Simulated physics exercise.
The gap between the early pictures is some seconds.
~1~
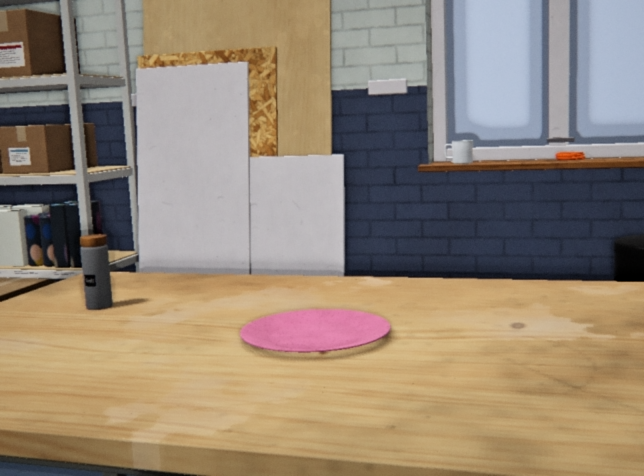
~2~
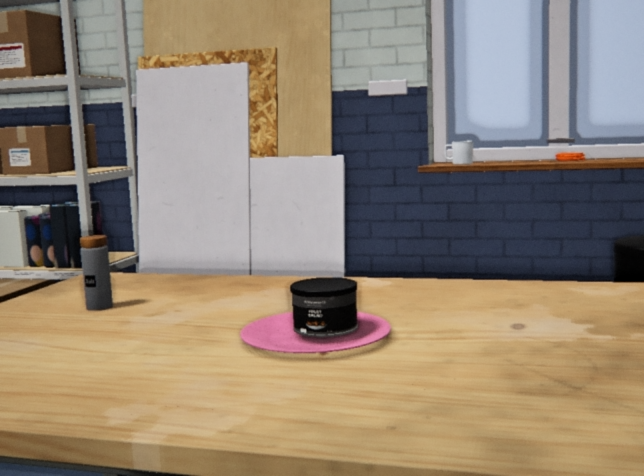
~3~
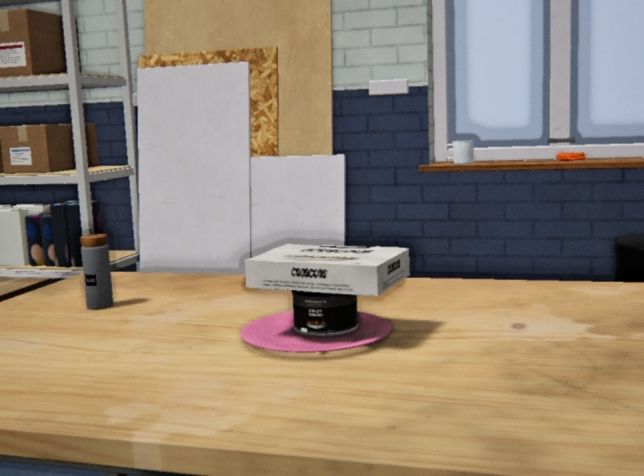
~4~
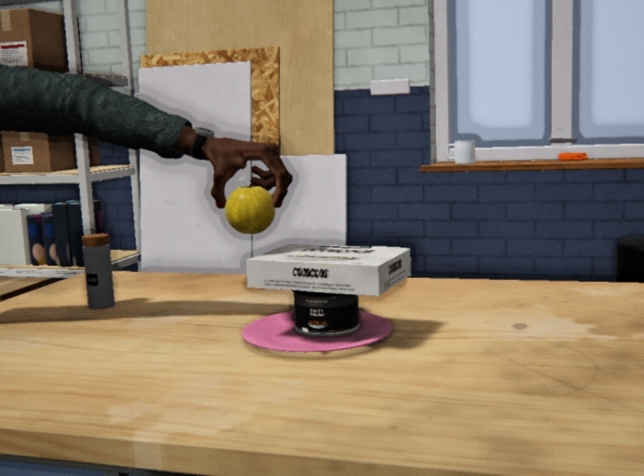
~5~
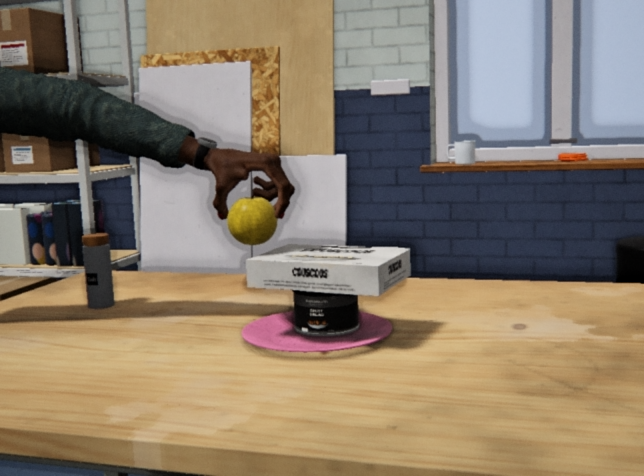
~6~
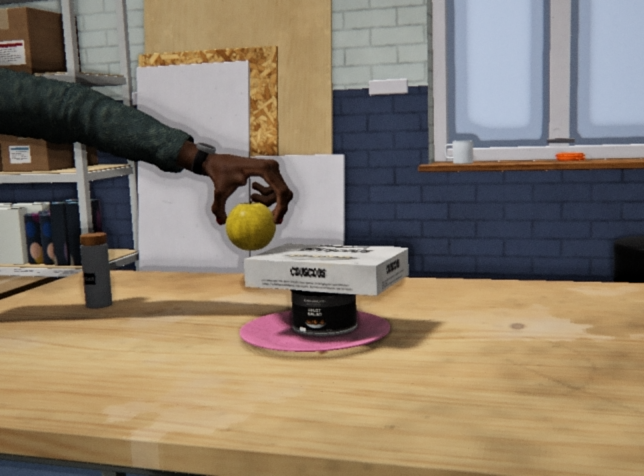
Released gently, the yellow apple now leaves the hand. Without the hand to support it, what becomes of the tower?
The pile cannot bear the load.
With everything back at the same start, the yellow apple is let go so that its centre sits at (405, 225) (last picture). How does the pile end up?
After that, the pile falls over.
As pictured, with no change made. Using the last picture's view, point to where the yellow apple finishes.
I'd say around (221, 306) in the last view.
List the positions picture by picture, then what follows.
The last thing is not in view yet, in the first frame.
The last thing is not in view yet, in the second frame.
The last thing is not in view yet; black tub (325, 305), in the third frame.
Coming down; yellow apple (250, 210); white packet (330, 268), in the fourth frame.
Coming down; yellow apple (252, 221); black tub (326, 305), in the fifth frame.
In place under the hand; yellow apple (251, 226); white packet (328, 267), in the sixth frame.
Then, 0.30 s after the last picture, yellow apple now fallen.
Then, 0.40 s after the last picture, things are still on the move.
At rest, fallen, yellow apple; the other 4 in place. Seen from the same camera at the end, yellow apple near (221, 306). The pile gives way.
